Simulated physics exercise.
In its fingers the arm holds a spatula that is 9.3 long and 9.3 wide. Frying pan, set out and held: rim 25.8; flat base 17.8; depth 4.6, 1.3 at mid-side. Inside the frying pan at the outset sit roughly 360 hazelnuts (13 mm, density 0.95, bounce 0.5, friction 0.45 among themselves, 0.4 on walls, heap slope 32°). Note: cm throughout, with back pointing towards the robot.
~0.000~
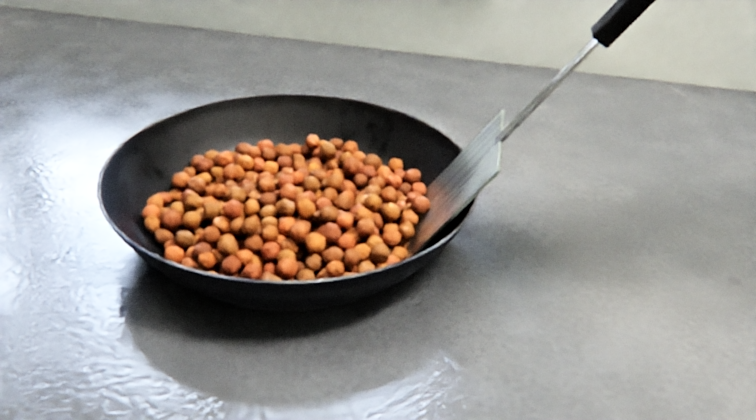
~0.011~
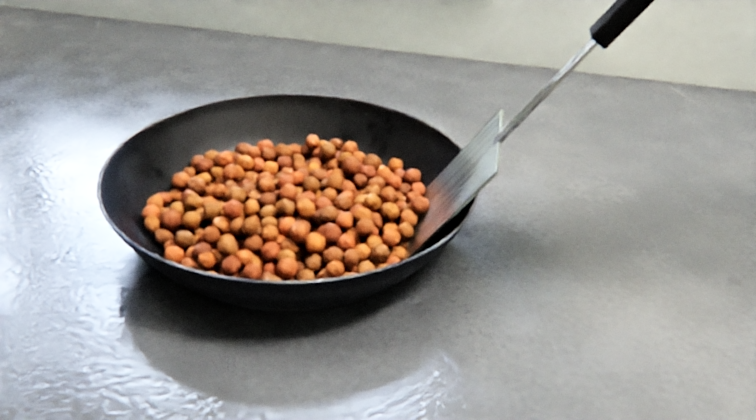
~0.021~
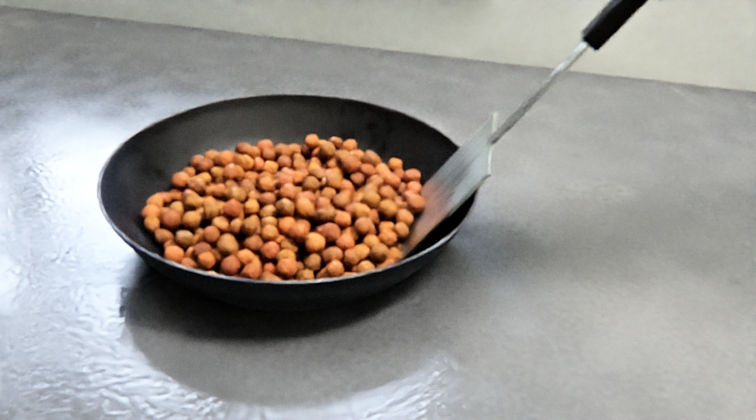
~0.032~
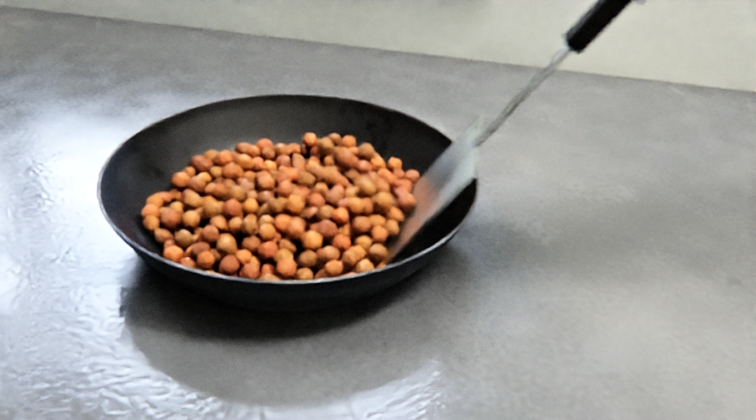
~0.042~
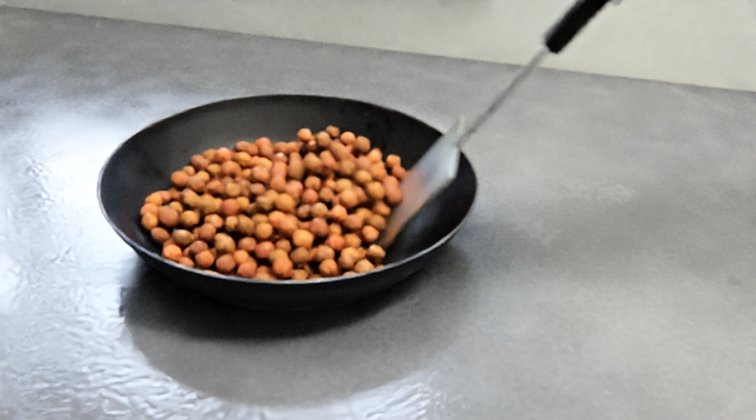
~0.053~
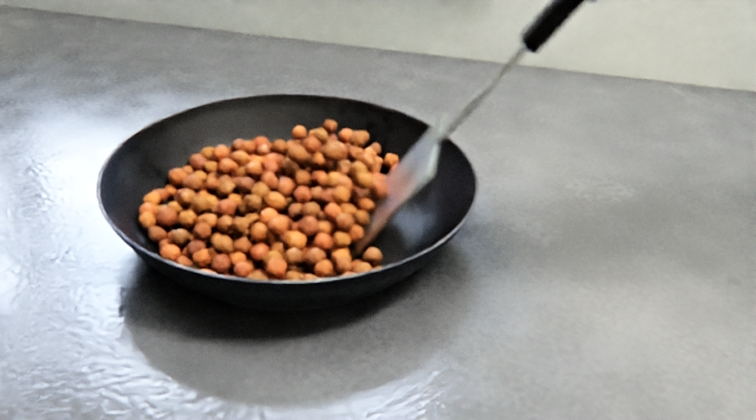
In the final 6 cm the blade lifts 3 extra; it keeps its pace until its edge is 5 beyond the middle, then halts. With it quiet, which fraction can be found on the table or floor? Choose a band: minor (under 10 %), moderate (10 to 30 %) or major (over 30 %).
Moderate.
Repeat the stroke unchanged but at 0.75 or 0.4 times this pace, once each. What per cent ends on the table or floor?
5 and 0 %.
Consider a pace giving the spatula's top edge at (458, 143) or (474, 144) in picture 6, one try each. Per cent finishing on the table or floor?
Respectively, some 10 and 0 per cent.
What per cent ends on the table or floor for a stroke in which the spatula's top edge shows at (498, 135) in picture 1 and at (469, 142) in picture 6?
Some 0 percent ends up on the table or floor.
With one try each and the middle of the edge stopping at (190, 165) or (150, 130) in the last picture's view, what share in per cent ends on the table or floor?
Estimates, in order: 30 % and 45 %.
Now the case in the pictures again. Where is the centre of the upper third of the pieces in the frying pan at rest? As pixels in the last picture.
Somewhere around (184, 176) in the last picture.
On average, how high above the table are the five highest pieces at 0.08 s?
7 cm.
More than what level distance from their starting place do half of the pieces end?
I'd guess close to 4 centimetres.
After 0.08 s, sloping 57°, highest piece 8 above the table; 358 in the frying pan.
After 0.10 s, sloping 57°, highest piece 11 above the table; 357 in the frying pan, 1 on the blade or in flight.
After 0.32 s, sloping 57°, highest piece 7 above the table; 302 in the frying pan, 47 on the table or floor, 9 on the blade or in flight.
After 1.37 s, sloping 57°, highest piece 5 above the table; 301 in the frying pan, 57 on the table or floor.
At rest, 301 in the frying pan, 57 on the table or floor. That is 16 % on the table or floor.
